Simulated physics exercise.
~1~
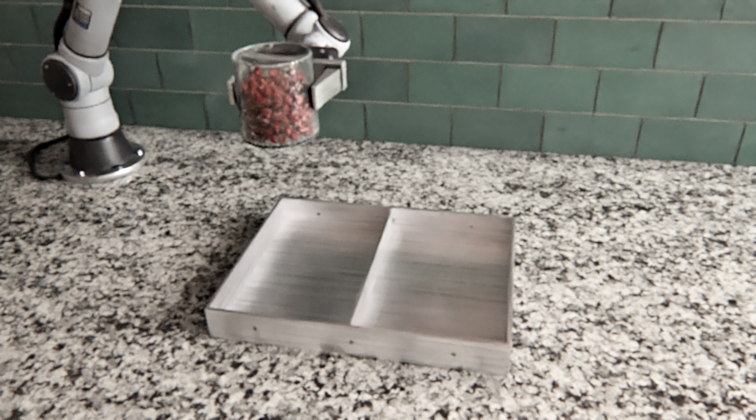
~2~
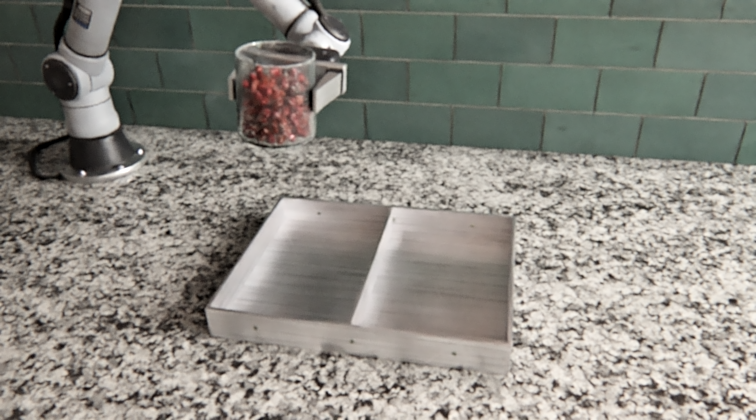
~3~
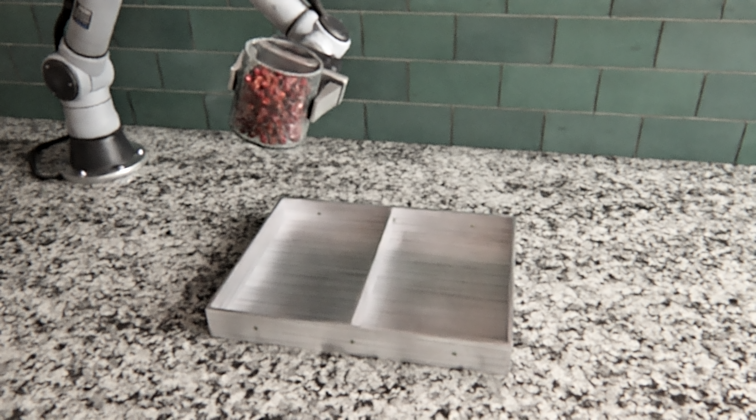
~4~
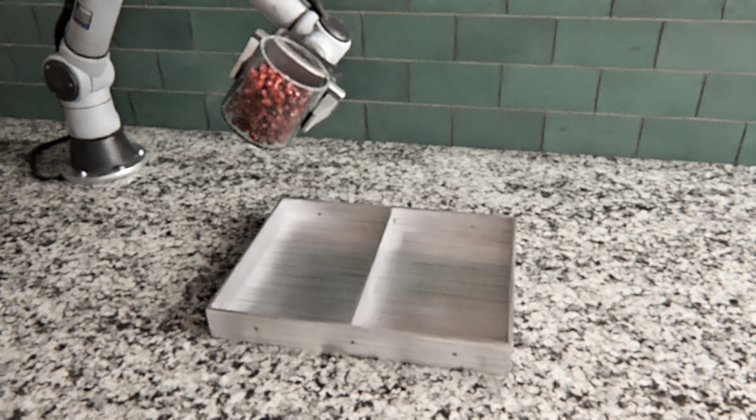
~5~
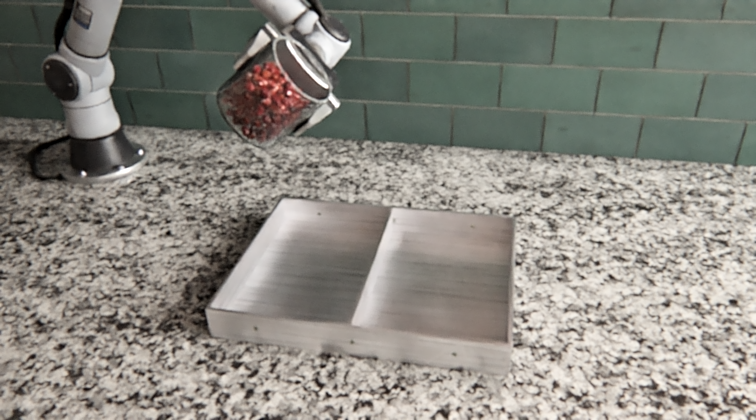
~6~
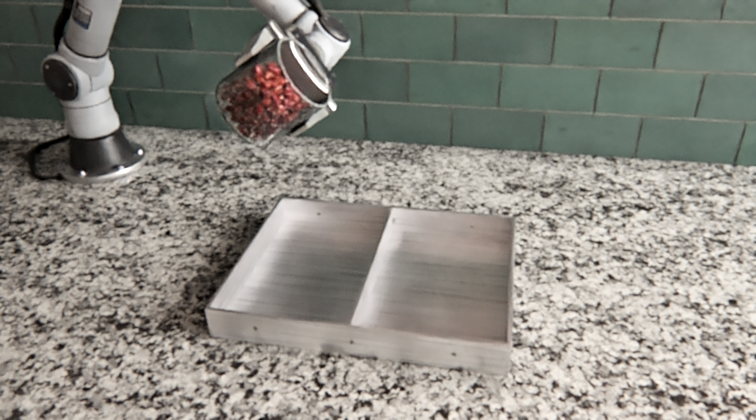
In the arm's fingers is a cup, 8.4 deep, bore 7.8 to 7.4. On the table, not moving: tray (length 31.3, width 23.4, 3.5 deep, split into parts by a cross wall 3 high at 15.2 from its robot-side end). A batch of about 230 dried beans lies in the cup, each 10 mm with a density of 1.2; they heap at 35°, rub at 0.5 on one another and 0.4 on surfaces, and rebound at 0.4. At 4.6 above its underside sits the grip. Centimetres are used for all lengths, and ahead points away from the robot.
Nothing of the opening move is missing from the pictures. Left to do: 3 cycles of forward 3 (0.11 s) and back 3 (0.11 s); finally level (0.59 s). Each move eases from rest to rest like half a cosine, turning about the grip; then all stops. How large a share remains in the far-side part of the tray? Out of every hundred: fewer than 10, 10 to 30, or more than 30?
Fewer than 10 out of every hundred.
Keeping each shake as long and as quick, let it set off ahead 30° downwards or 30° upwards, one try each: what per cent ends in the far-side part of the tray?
0 and 5 %.
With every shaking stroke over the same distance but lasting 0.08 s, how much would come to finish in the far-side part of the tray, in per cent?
That change gives some 10 percent.
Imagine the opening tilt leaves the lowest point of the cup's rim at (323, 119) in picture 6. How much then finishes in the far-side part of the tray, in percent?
My estimate is some 20 per cent.
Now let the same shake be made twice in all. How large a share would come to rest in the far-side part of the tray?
5 per cent or so.
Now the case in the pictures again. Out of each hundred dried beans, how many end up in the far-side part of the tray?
Roughly 5 %.
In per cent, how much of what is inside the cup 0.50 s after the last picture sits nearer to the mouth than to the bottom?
About 30 percent.
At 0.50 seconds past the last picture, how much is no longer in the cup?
Share out so far: Close to 5 %.
Then, 0.50 s later, tilted 56° forward, highest piece 25 above the table; 220 in the cup, 6 in the far-side part, 2 in flight or on a rim.
Then, 1.00 s later, tilted 21° forward, highest piece 27 above the table; 219 in the cup, 8 in the far-side part, 1 in the robot-side part.
Then, 1.45 s later, level, highest piece 27 above the table; 219 in the cup, 8 in the far-side part, 1 in the robot-side part.
Then, 2.50 s later, level, highest piece 27 above the table; 219 in the cup, 8 in the far-side part, 1 in the robot-side part.
At rest, 219 in the cup, 8 in the far-side part, 1 in the robot-side part. That is 4 % in the far-side part of the tray.
